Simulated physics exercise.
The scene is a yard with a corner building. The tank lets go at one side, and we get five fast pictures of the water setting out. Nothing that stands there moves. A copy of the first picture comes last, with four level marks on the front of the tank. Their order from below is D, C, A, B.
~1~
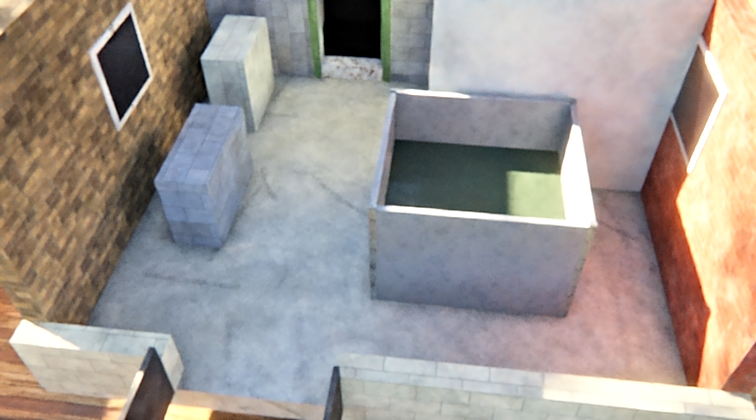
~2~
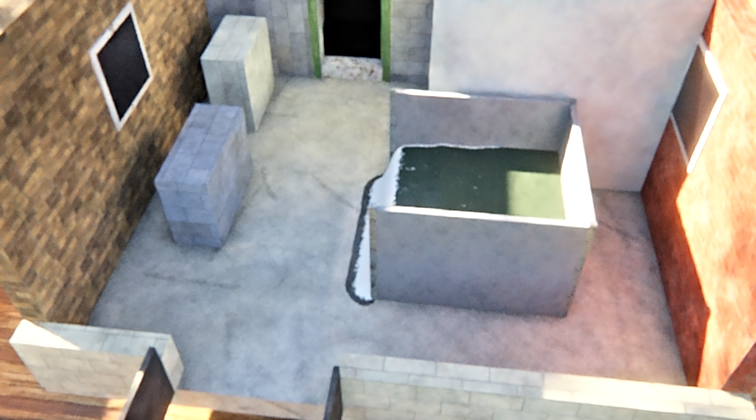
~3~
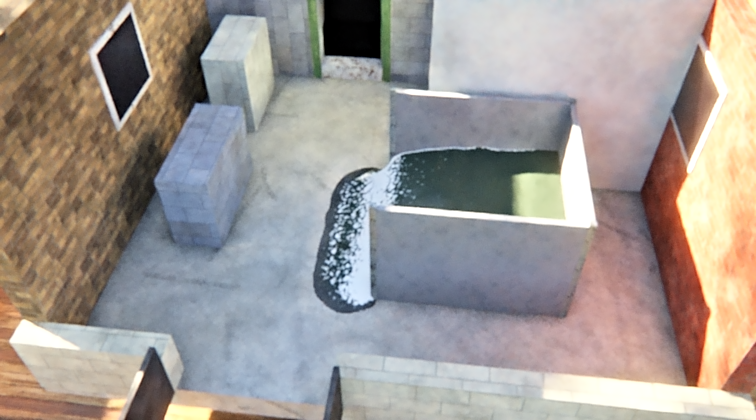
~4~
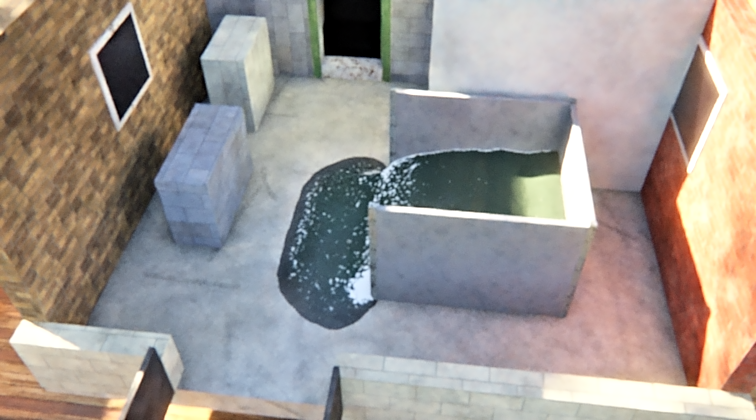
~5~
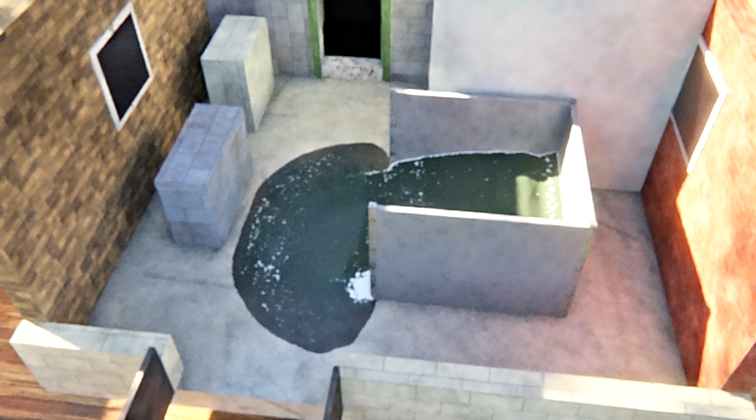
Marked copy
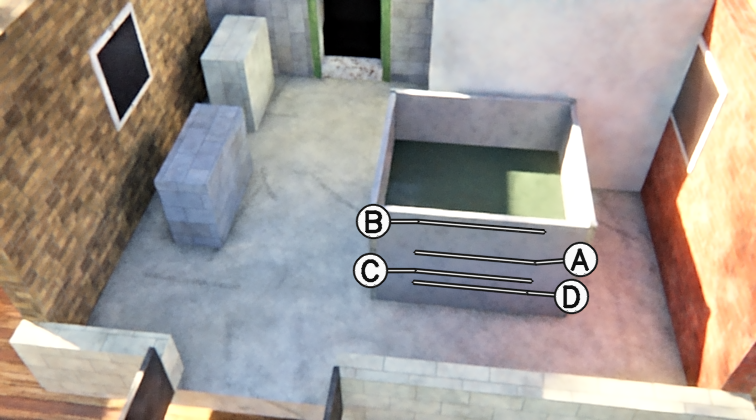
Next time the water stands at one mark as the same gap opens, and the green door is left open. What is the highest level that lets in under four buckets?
The answer is line A.
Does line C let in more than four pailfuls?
No.
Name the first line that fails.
That would be B.
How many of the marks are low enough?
Three of them.
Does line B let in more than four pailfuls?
Yes, it does.
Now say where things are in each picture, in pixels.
The first picture shows water in the tank at rest, its middle at (475, 197); foot of the green doorway at (352, 79); open gate at (252, 340).
The second picture shows front seen at (362, 294), 3 % of the ground wet.
The third picture shows front seen at (338, 303), 6 % of the ground wet.
The fourth picture shows front seen at (291, 279), 12 % of the ground wet.
The fifth picture shows front seen at (281, 175), 20 % of the ground wet.
On the marked copy, A at (475, 257); B at (480, 226); C at (472, 275); D at (470, 287); from the bottom up D, C, A, B.
For line A, a bucket or two gets in.
For line B, about 10 bucketfuls get in.
For line C, nothing gets over.
For line D, nothing gets over.
